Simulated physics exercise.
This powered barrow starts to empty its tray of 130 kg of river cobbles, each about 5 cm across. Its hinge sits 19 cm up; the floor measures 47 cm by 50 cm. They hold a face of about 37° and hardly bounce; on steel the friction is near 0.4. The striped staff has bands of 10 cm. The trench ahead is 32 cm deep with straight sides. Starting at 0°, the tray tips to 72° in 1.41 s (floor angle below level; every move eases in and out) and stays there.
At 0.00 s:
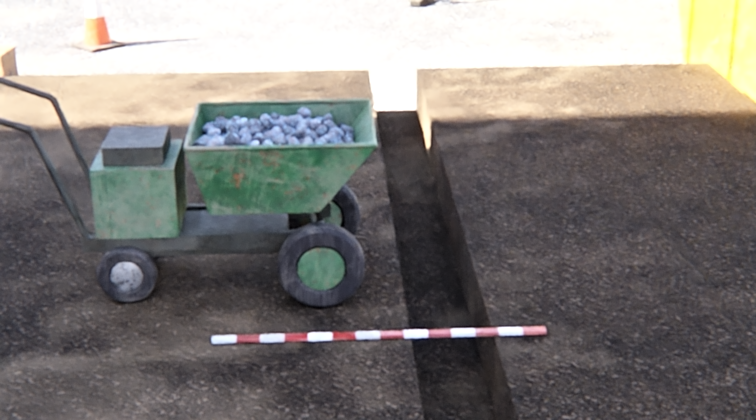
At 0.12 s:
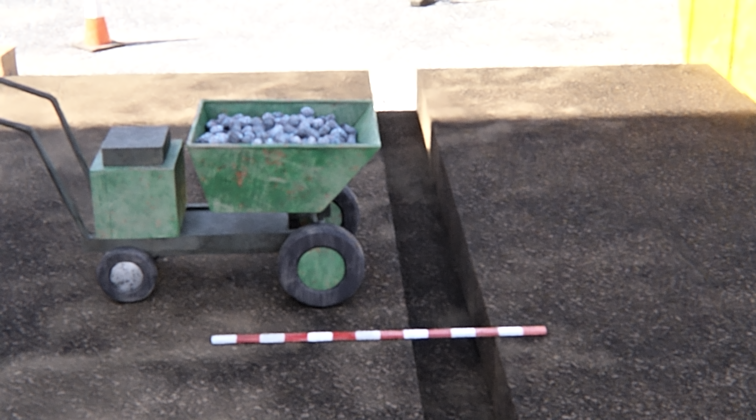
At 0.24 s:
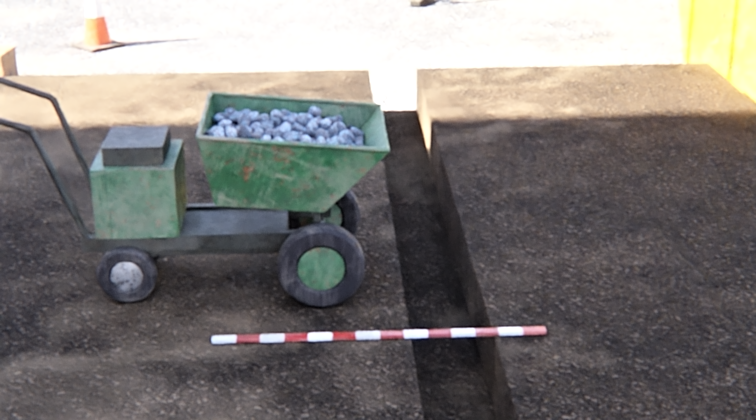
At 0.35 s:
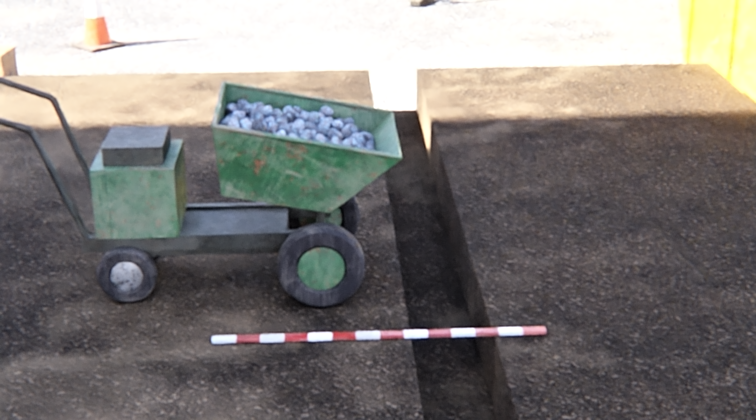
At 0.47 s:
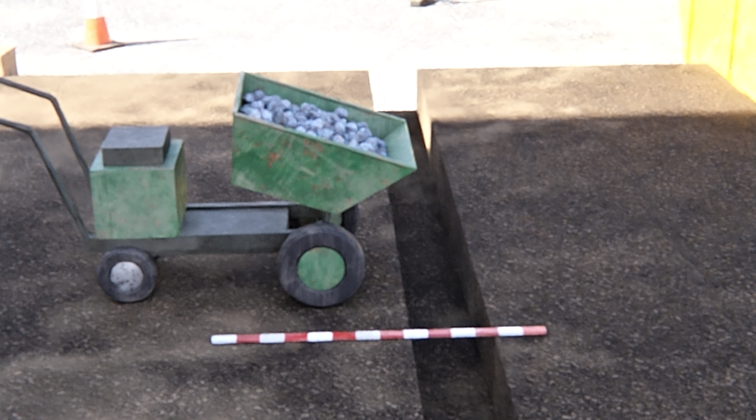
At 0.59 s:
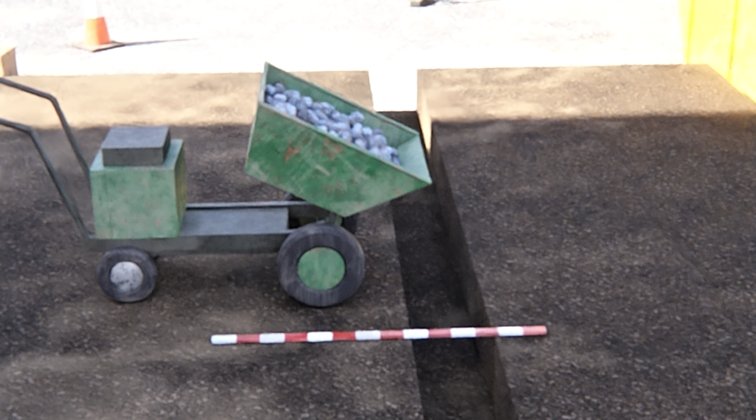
To begin with, a green powered barrow holding a level tray of grey stones stands beside a narrow trench, with a red-and-white striped staff on the dark ground. The tray starts tilting slightly to the right, then its left end rises steadily until it slopes steeply, the stones still inside.
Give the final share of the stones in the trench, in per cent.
About 51 per cent.
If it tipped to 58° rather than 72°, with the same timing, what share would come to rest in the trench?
Then about 35 per cent.
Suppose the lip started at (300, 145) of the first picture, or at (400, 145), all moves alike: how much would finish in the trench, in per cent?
Near 100 per cent from the first place, 5 from the second.
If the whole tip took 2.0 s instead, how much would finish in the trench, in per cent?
Then about 55 per cent.
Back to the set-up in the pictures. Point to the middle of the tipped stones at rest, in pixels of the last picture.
Around (470, 301).
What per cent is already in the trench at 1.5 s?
Some 10 per cent.
After 1.1 s the floor is at 61°; 100 % in the tray; the foremost stones are at (458, 224).
After 1.5 s the floor is at 72°; 57 % in the tray, 10 % in the trench, 33 % past the trench; the foremost stones are at (589, 270).
After 1.9 s the floor is at 72°; 27 % in the tray, 23 % in the trench, 50 % past the trench; the foremost stones are at (675, 270).
After 3.8 s the floor is at 72°; 0 % in the tray, 51 % in the trench, 49 % past the trench; the foremost stones are at (723, 268).
